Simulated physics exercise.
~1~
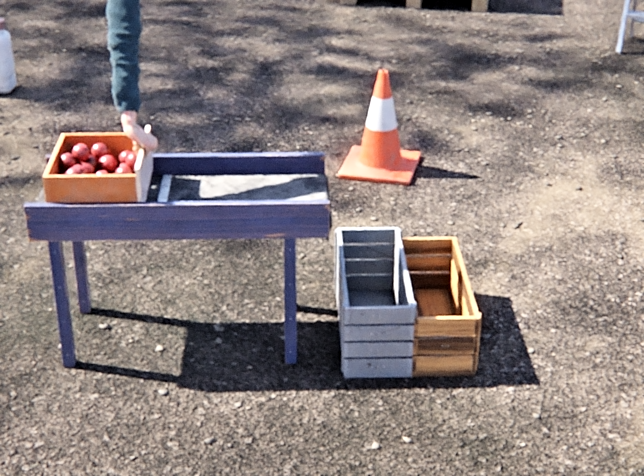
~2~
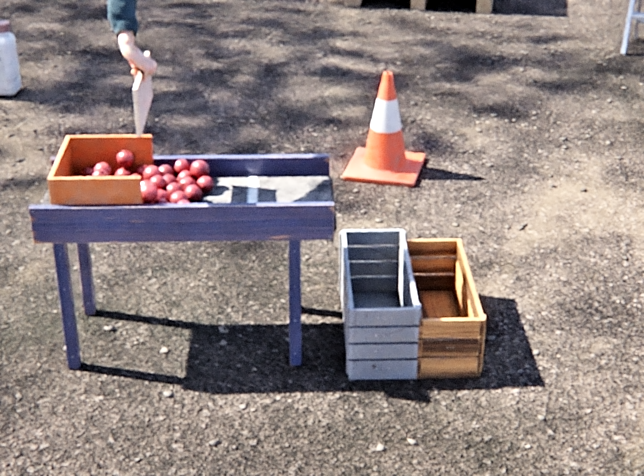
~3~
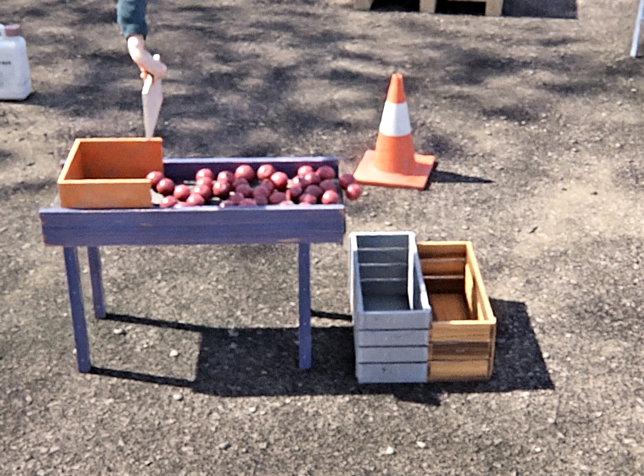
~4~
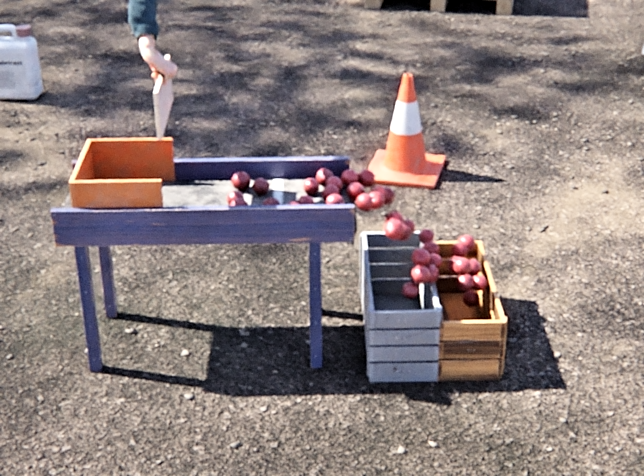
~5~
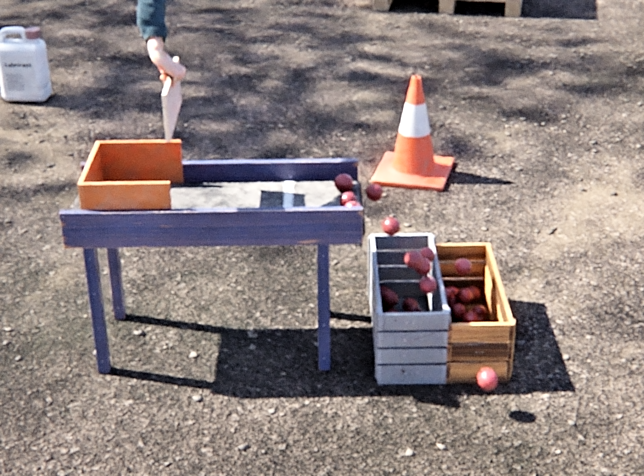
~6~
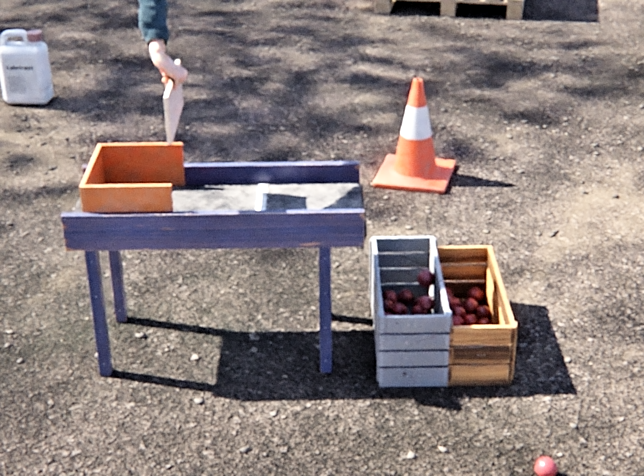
On sunlit asphalt, a hand lifting a gate, red apples riding a belt into grey and wooden crates, one rolling away.
